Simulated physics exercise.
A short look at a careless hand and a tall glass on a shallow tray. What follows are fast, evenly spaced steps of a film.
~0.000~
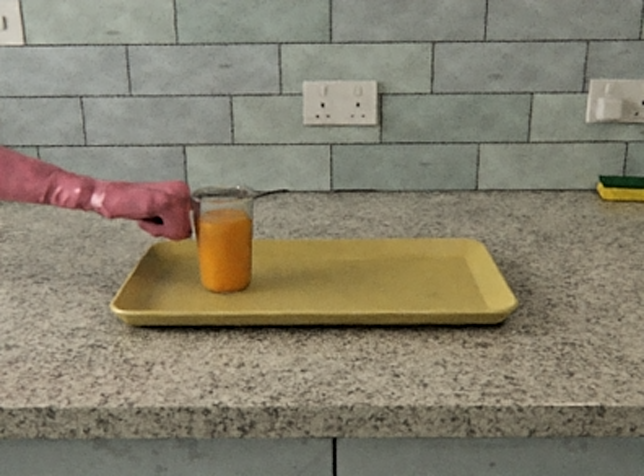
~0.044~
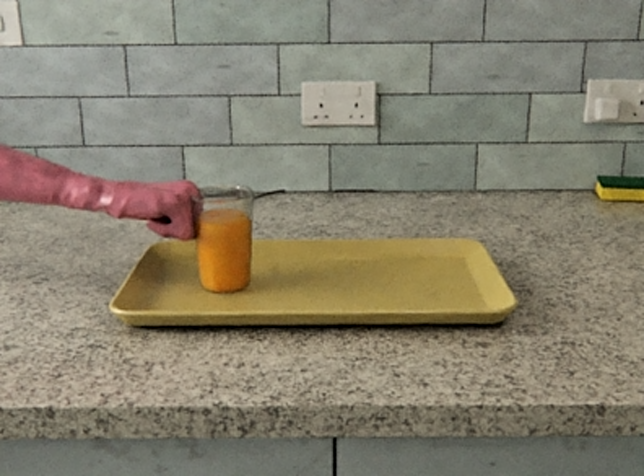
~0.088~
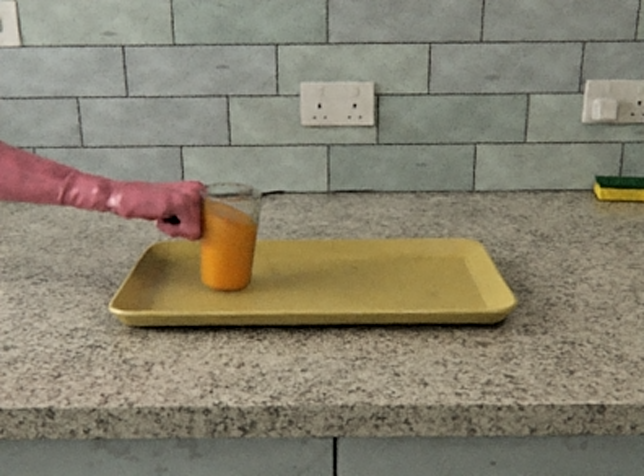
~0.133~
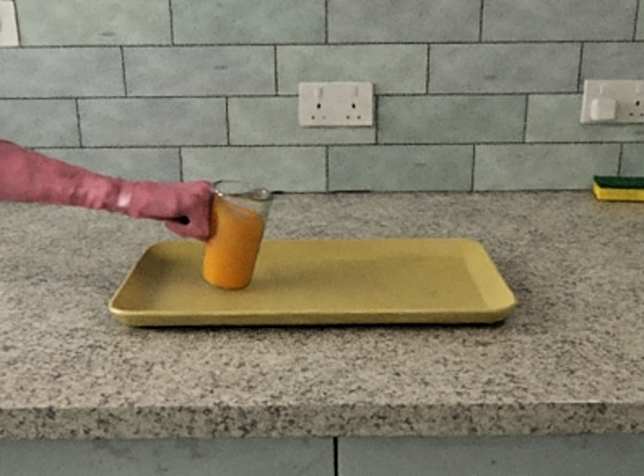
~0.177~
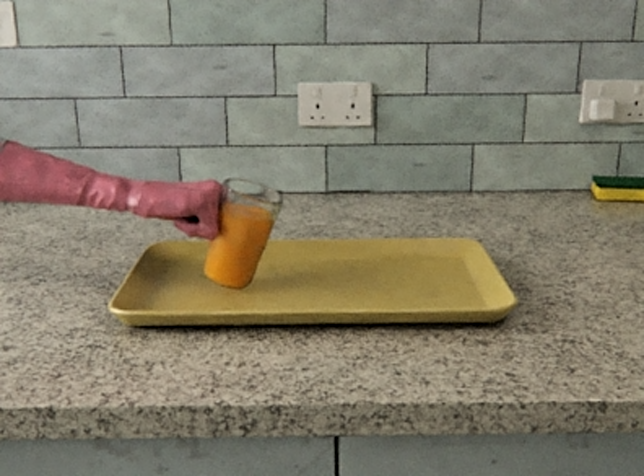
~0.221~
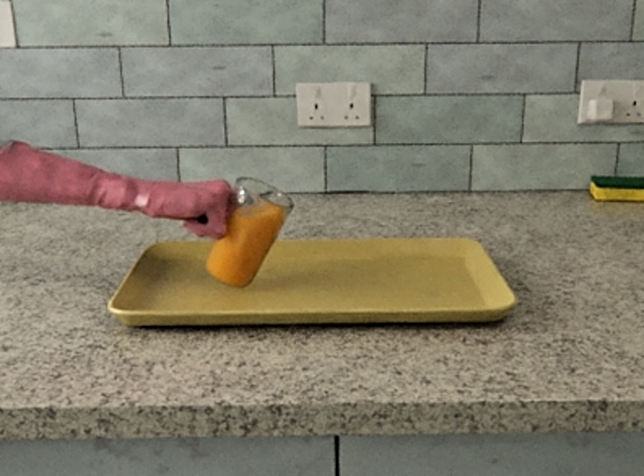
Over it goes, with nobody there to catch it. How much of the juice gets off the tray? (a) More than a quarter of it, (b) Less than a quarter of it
Answer: A.
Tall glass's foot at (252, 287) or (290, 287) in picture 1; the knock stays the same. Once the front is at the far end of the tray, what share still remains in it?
It would be around 60 % first and around 70 % second.
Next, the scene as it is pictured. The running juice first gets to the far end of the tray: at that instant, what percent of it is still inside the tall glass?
Some 55 in a hundred is yet to leave the tall glass.
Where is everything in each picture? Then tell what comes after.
In the first frame, it leans 0°; its right rim is at (252, 195); the juice meets the walls at (198, 214) and (250, 214); the tray's far rim is at (498, 271); the tray is clear ahead.
In the second frame, it leans 0°; its right rim is at (251, 195); the juice meets the walls at (197, 214) and (249, 214).
In the third frame, it leans 6°; its right rim is at (261, 196); the juice meets the walls at (204, 200) and (256, 218).
In the fourth frame, it leans 12°; its right rim is at (271, 198); the juice meets the walls at (214, 195) and (264, 217).
In the fifth frame, it leans 19°; its right rim is at (282, 201); the juice meets the walls at (220, 208) and (274, 212).
In the sixth frame, it leans 25°; its right rim is at (292, 205); the juice meets the walls at (223, 223) and (284, 208).
A moment on, the tall glass lies on its side and 100 per cent is in the glass, 0 on the tray and 0 above or beyond its rim.
Next, the tall glass lies on its side and 60 per cent is in the glass, 39 on the tray and 1 above or beyond its rim.
Then the tall glass lies on its side and 35 per cent is in the glass, 48 on the tray and 17 above or beyond its rim.
Later the tall glass lies on its side and 19 per cent is in the glass, 44 on the tray and 37 above or beyond its rim.
In the end 63 per cent is held by tray and glass, 37 is off the tray.
